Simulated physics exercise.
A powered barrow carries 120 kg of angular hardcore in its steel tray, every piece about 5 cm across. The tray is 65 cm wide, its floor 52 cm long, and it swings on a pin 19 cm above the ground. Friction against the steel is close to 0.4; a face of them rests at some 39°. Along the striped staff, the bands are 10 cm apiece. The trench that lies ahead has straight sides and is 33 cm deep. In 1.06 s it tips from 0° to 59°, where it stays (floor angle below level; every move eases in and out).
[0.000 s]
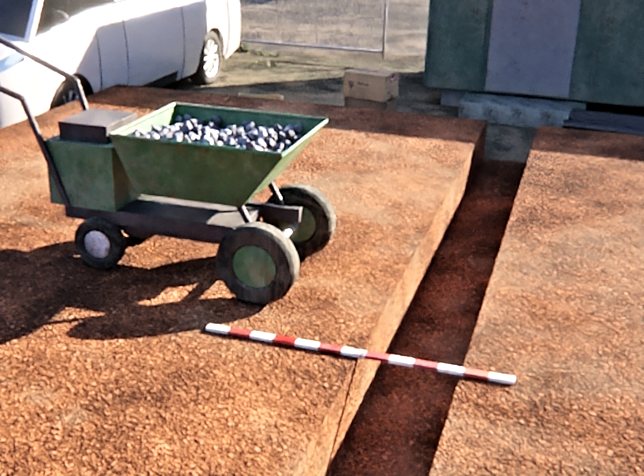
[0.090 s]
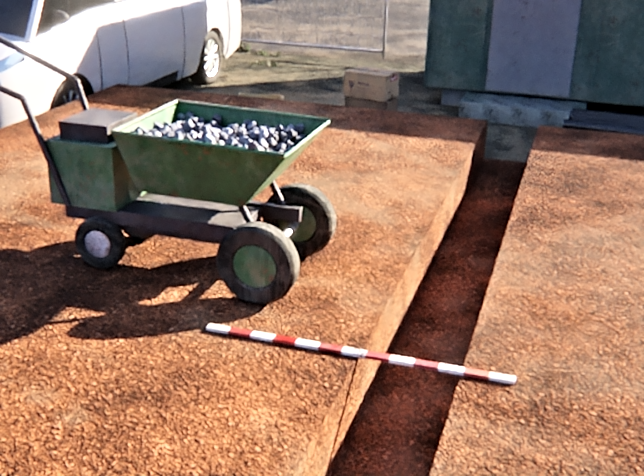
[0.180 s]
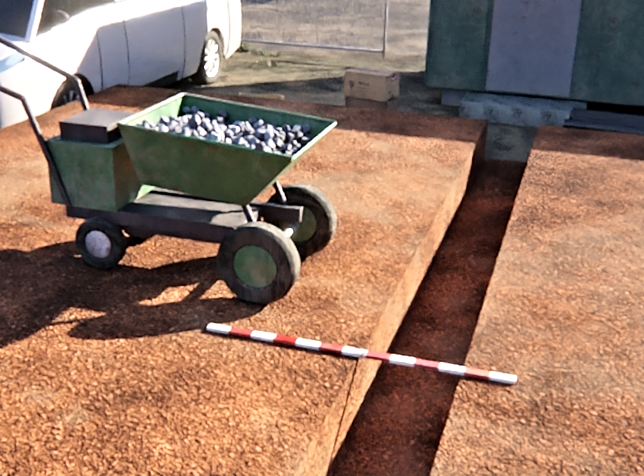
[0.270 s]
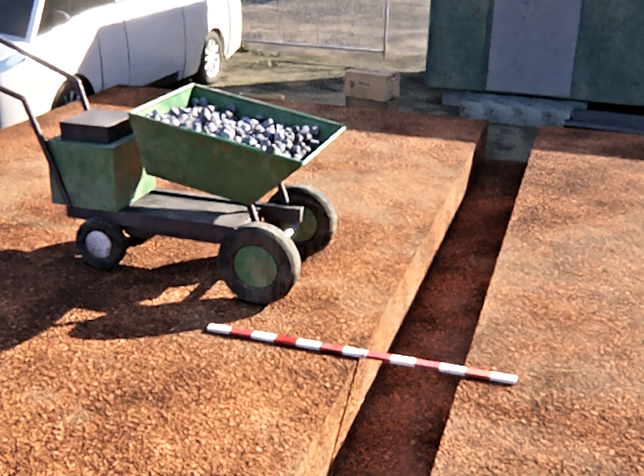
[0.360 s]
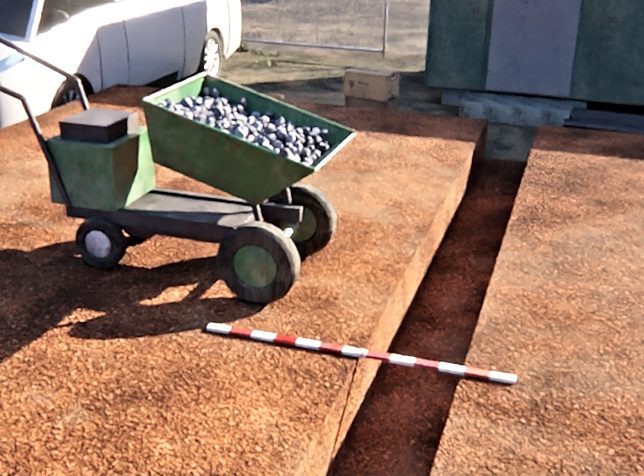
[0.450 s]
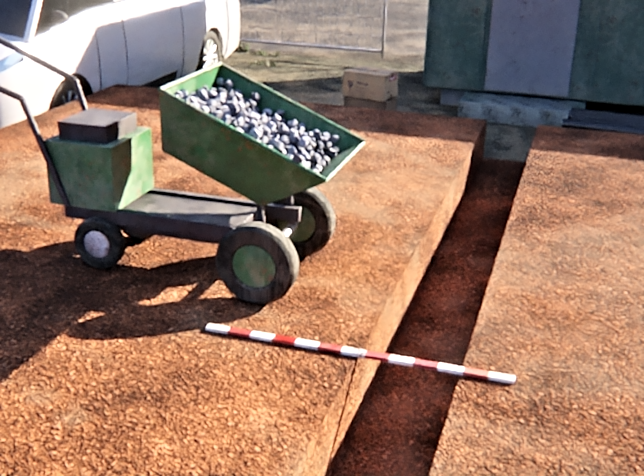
A green wheeled barrow loaded with grey stones stood on reddish ground beside a narrow trench, and its tray slowly tilted forward to the right while the wheels and striped staff stayed still.
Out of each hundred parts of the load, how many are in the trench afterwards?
About 38 out of 100.
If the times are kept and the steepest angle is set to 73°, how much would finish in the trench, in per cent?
Expect roughly 100 per cent.
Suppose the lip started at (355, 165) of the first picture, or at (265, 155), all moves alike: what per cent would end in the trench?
About 20 per cent from the first spot, about 35 from the second.
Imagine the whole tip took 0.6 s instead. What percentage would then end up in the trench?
My guess is near 45 percent.
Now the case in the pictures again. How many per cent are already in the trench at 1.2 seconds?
About 5%.
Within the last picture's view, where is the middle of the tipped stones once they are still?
Their middle lands near (434, 359).
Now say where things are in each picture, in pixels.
In the first frame, the tray is at 0°, its lip at (283, 155); the top of the load is at (238, 129).
In the second frame, the tray is at 1°, its lip at (286, 156); the top of the load is at (239, 128); the stones move at 0.2 m/s on average.
In the third frame, lip at (293, 159), floor tilted 5°, highest stones at (210, 122); the stones move at 0.4 m/s on average.
In the fourth frame, lip at (303, 164), floor tilted 10°, highest stones at (197, 110); the stones move at 0.6 m/s on average.
In the fifth frame, lip at (315, 171), floor tilted 16°, highest stones at (208, 101); the stones move at 0.7 m/s on average.
In the sixth frame, lip at (326, 181), floor tilted 23°, highest stones at (215, 92); the stones move at 0.8 m/s on average.
After 0.8 s the floor is at 50°; 100 % in the tray; the foremost stones are at (359, 202).
After 1.2 s the floor is at 59°; 93 % in the tray, 1 % short of the trench, 6 % in the trench; the foremost stones are at (431, 312).
After 1.5 s the floor is at 59°; 75 % in the tray, 1 % short of the trench, 24 % in the trench; the foremost stones are at (474, 358).
After 3.5 s the floor is at 59°; 62 % in the tray, 38 % in the trench; the foremost stones are at (487, 346).
